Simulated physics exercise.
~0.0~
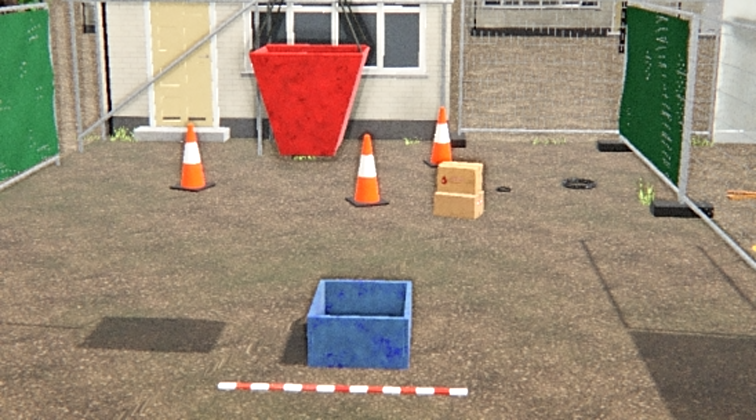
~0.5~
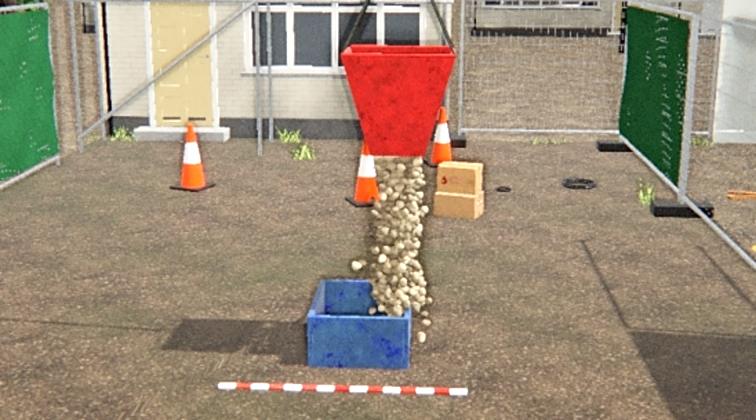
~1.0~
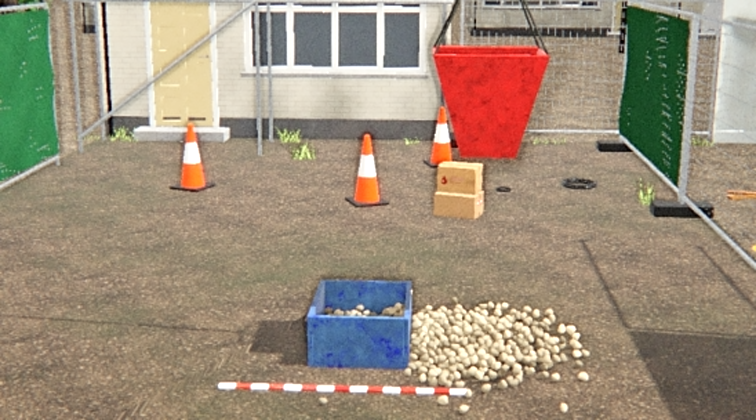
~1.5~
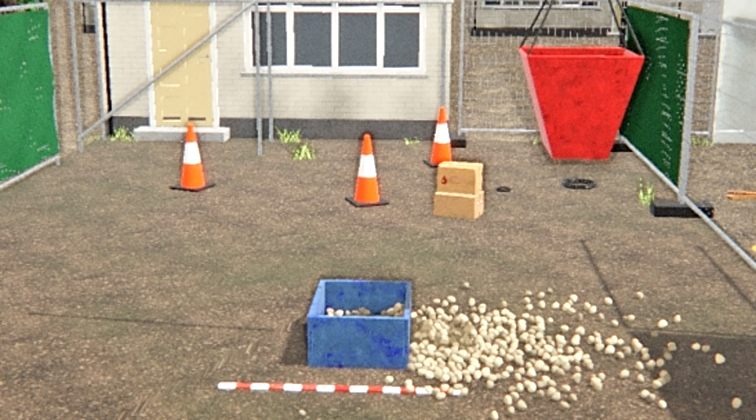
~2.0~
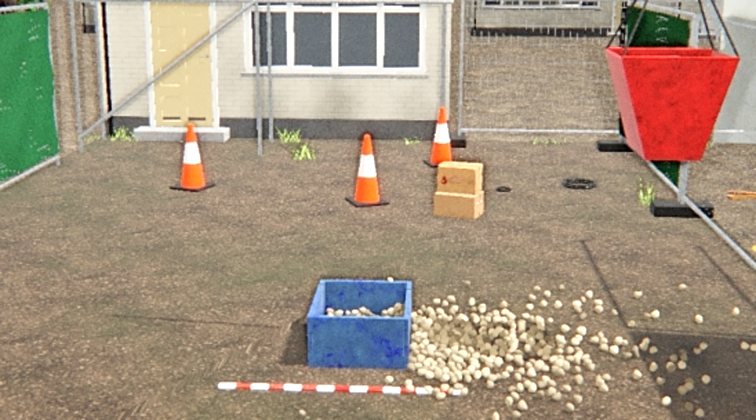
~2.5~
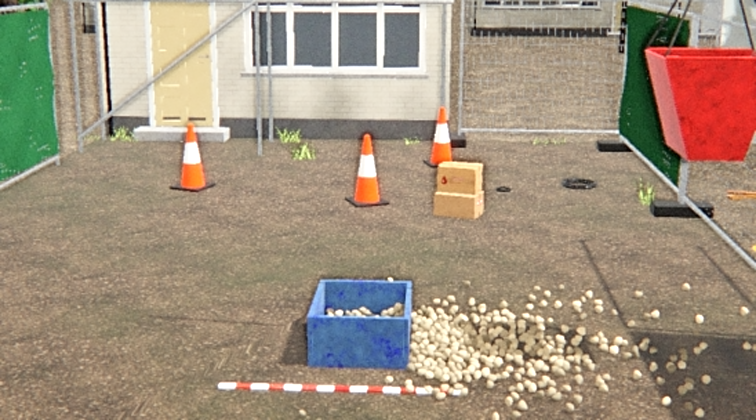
We see a red skip moving right above a paved yard, dropping pale rounded stones from its bottom towards a blue bin. Some land inside, but most spill and scatter on the ground to the bin's right, where they lie as the skip reaches the right edge.
